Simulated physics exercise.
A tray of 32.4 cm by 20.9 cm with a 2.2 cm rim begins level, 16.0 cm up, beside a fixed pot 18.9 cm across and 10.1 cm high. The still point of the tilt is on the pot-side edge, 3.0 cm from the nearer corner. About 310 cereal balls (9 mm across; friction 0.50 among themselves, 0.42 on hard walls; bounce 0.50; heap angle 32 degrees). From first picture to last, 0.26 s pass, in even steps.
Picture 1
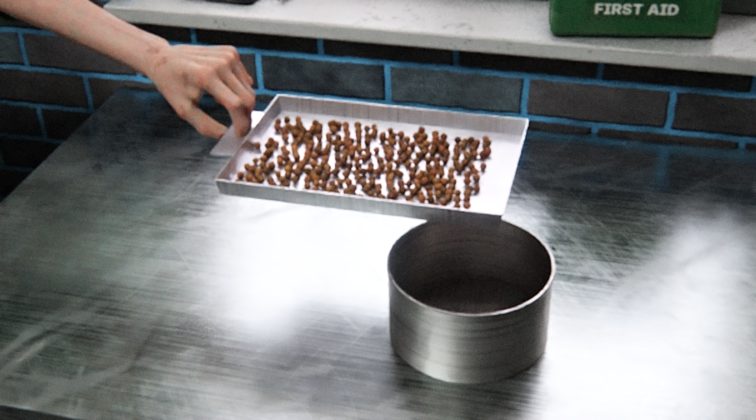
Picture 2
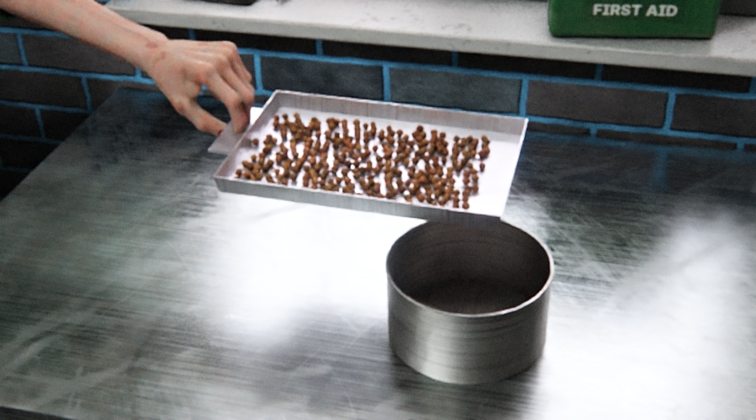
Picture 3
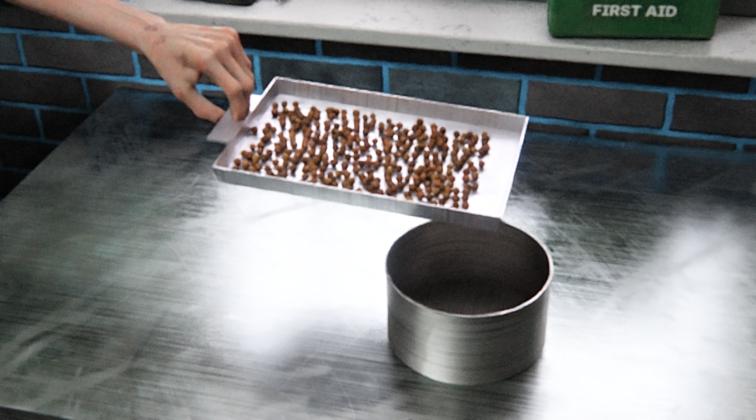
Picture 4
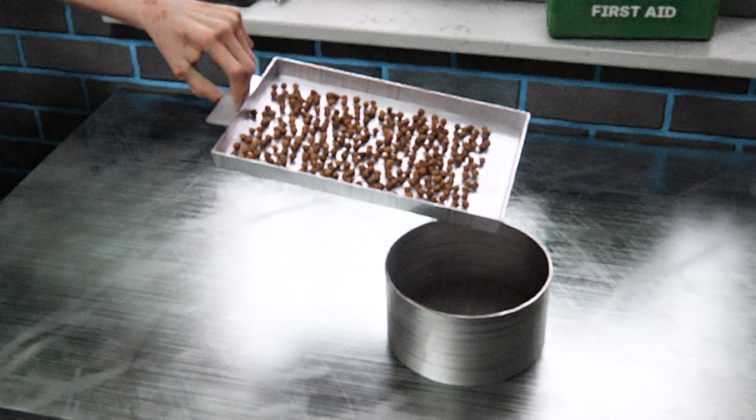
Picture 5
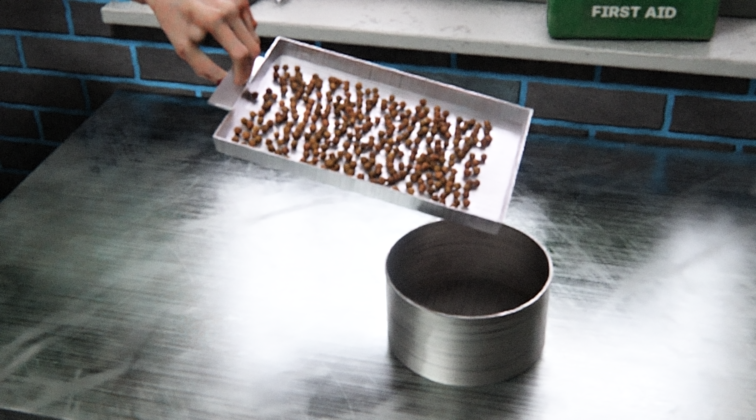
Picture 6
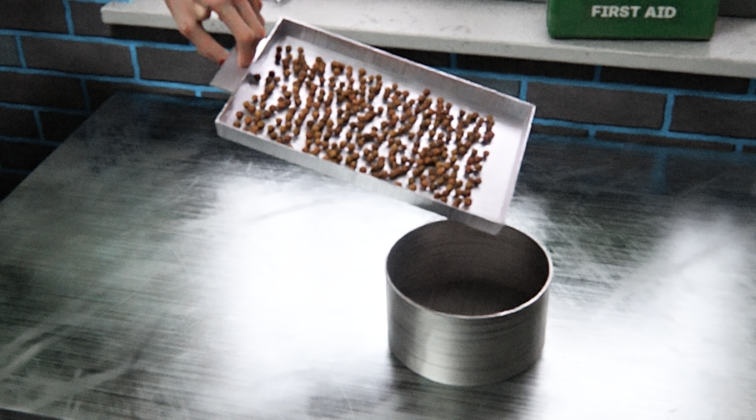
On a scratched, shiny metal table against a dark brick wall with glowing blue joints, the view looks down from a fixed, slightly raised angle. A hand at the upper left holds a shallow silver tray of small brown balls, its right end beside a round, empty-looking metal pot, with a green first aid box on the ledge behind. The hand raises the tray's left end, slowly then more steadily, slanting it down toward the right while the balls stay spread across it.
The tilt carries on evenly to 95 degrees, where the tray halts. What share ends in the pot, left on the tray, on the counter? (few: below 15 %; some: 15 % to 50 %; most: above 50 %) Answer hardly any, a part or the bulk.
Pot the bulk, tray hardly any, counter a part.
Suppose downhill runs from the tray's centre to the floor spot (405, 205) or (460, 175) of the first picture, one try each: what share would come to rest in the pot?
Some 60 and 25 per cent.
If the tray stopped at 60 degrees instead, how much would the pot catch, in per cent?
Then about 20 per cent.
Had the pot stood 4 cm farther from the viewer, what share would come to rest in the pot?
It would be near 35 per cent.
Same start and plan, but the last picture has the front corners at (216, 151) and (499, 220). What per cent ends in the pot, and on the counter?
Pot 75, counter 25.
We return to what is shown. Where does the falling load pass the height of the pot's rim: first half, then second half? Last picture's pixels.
At about (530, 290), then at (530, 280).
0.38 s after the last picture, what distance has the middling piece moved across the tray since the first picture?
Roughly 9 cm.
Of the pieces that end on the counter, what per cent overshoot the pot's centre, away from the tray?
About 100 per cent.
Then, 0.38 s after the last picture, tilt 56 degrees; the tray holds 100 %, the pot 0 %.
Then, 0.63 s after the last picture, tilt 81 degrees; the tray holds 70 %, the pot 10 %.
Then, 0.99 s after the last picture, tilt 95 degrees; the tray holds 15 %, the pot 50 %.
In the end, pot 65 %, tray 0 %, counter 30 %.
